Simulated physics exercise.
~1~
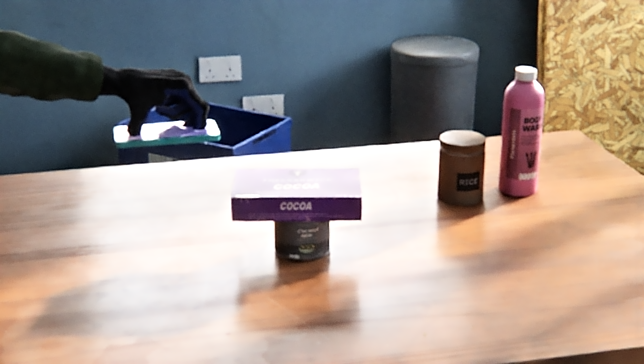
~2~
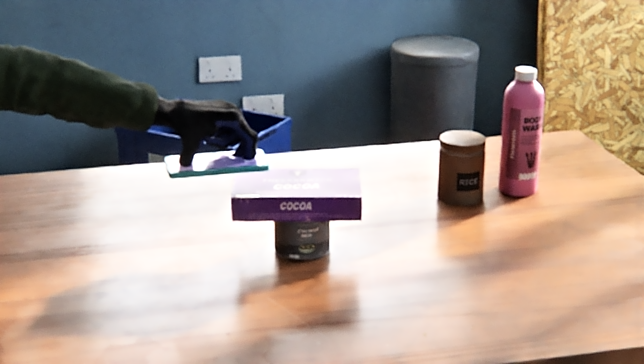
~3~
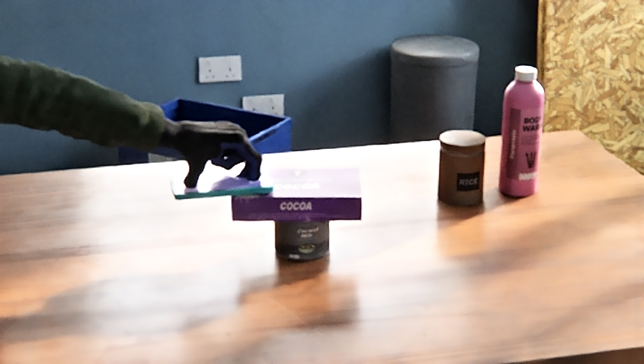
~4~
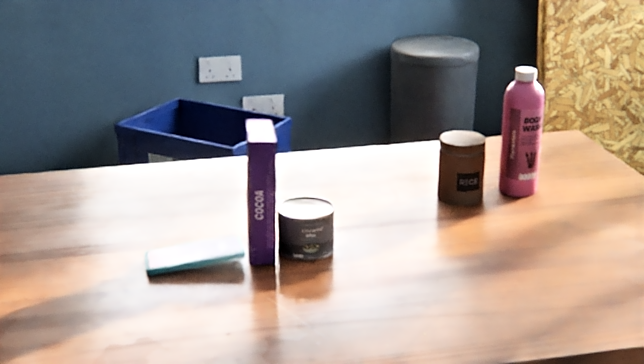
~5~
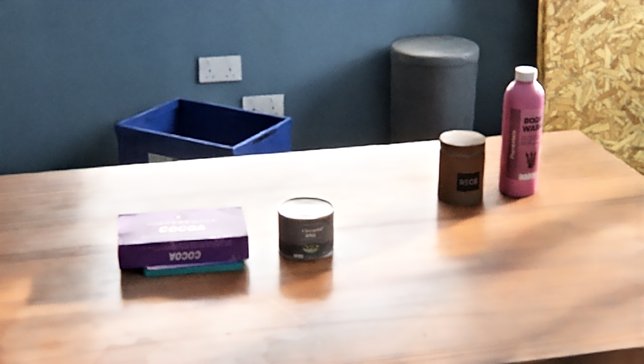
The footage shows a gloved hand bringing a turquoise phone-like slab to the left edge of a purple cocoa packet balanced on a dark tin. Once released, the slab drops, and the packet tips left off the tin, landing upside down on the slab, while the tin stays upright.
